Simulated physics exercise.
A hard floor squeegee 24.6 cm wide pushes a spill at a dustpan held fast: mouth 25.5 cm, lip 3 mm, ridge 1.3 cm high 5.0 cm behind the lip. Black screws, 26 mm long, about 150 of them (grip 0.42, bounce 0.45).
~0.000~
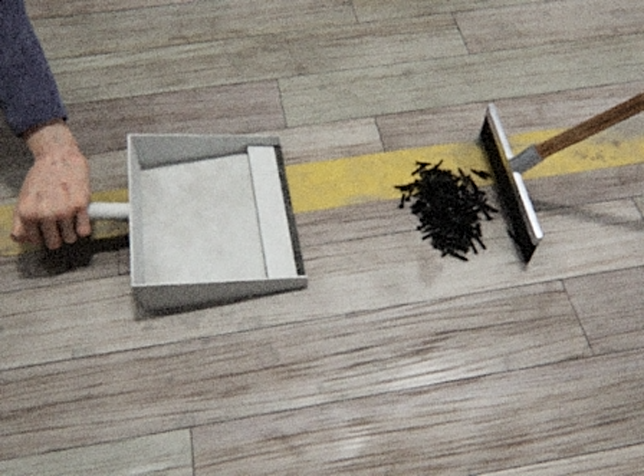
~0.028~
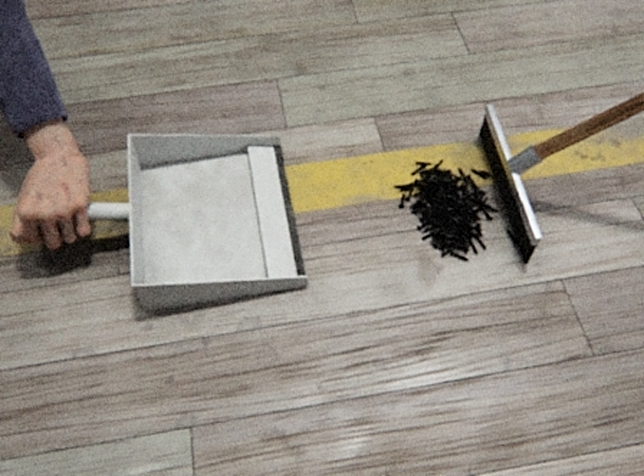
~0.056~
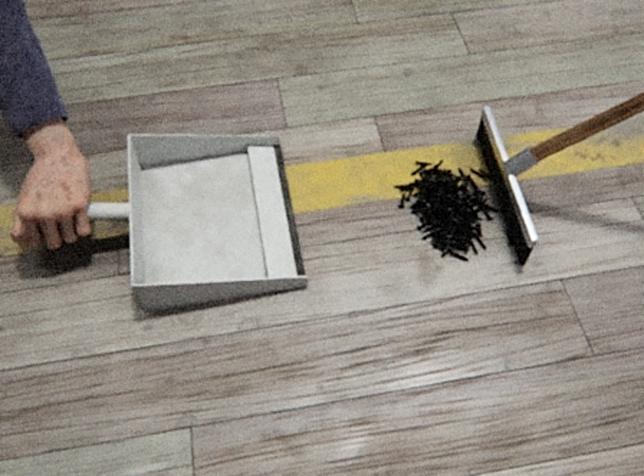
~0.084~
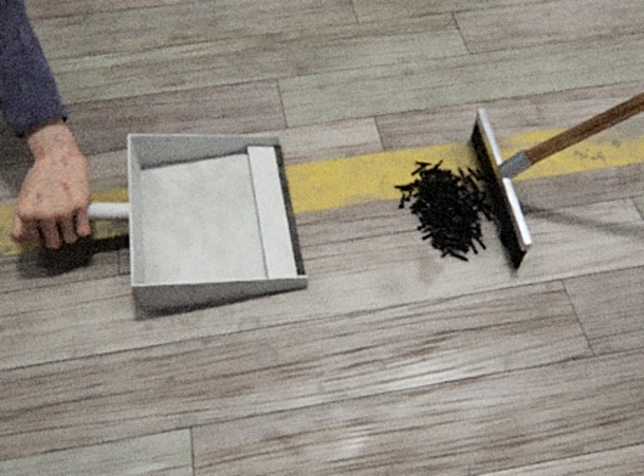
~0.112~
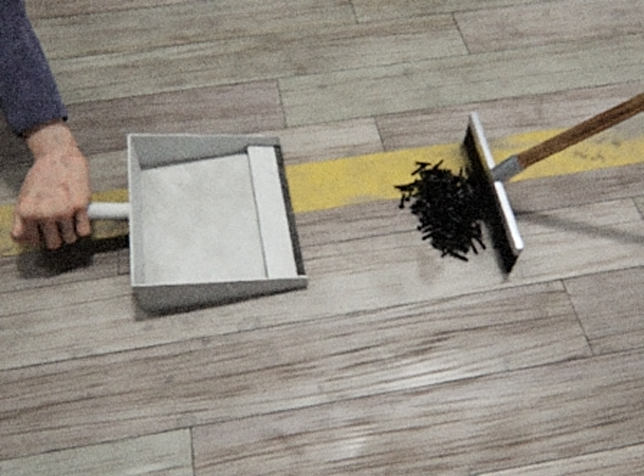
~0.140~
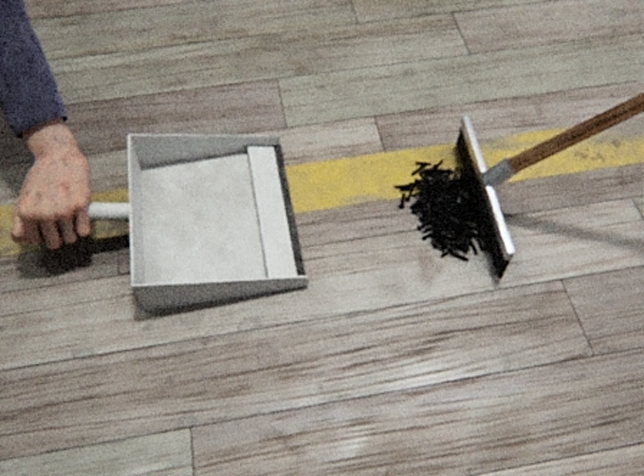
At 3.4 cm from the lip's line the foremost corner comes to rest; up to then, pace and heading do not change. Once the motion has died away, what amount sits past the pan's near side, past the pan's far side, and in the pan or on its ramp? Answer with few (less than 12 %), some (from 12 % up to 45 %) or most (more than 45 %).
Near side - some; far side - few; pan - few.
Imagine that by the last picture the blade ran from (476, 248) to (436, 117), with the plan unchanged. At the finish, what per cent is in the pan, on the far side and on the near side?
That ends as pan 45, far 0, and near 5.
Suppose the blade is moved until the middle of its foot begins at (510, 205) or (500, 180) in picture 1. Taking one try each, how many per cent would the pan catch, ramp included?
About 5 and 10 per cent.
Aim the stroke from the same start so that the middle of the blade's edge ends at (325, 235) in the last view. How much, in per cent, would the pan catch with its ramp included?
Share caught: Approx. 25 %.
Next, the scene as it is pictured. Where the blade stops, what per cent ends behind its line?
Around 5 in a hundred.
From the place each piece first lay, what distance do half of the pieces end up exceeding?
I'd say near 22 cm.
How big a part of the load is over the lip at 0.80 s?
Around 5 per cent of the load.
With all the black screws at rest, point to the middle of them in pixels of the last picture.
Around (314, 255).
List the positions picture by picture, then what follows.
The first frame shows blade from (537, 240) to (489, 111), moved 0.0 cm, 0 of the pieces shifted so far; middle of the pieces at (449, 204); pan at (205, 224).
The second frame shows blade from (536, 241) to (488, 112), moved 0.2 cm, 0 of the pieces shifted so far; middle of the pieces at (449, 204).
The third frame shows blade from (532, 243) to (485, 113), moved 0.8 cm, 1 of the pieces shifted so far; middle of the pieces at (449, 204).
The fourth frame shows blade from (526, 246) to (480, 116), moved 1.9 cm, 4 of the pieces shifted so far; middle of the pieces at (449, 204).
The fifth frame shows blade from (518, 251) to (472, 119), moved 3.3 cm, 9 of the pieces shifted so far; middle of the pieces at (449, 204).
The sixth frame shows blade from (509, 256) to (464, 123), moved 4.8 cm, 33 of the pieces shifted so far; middle of the pieces at (448, 204); pan at (205, 224). Its pace works out near 0.53 m/s, heading 20 degrees towards the viewer's side.
After 0.37 s, middle of the blade 16 cm from the lip; 0 % over the lip, far side 0 %, near side 10 %.
After 0.52 s, middle of the blade 8 cm from the lip; 0 % over the lip, far side 0 %, near side 20 %.
After 0.80 s, middle of the blade 4 cm from the lip; 5 % over the lip, far side 0 %, near side 30 %.
In the end, at 1.2 s, near side 30 %, far side 0 %, pan 5 %, in front of the lip or behind the blade 65 %.
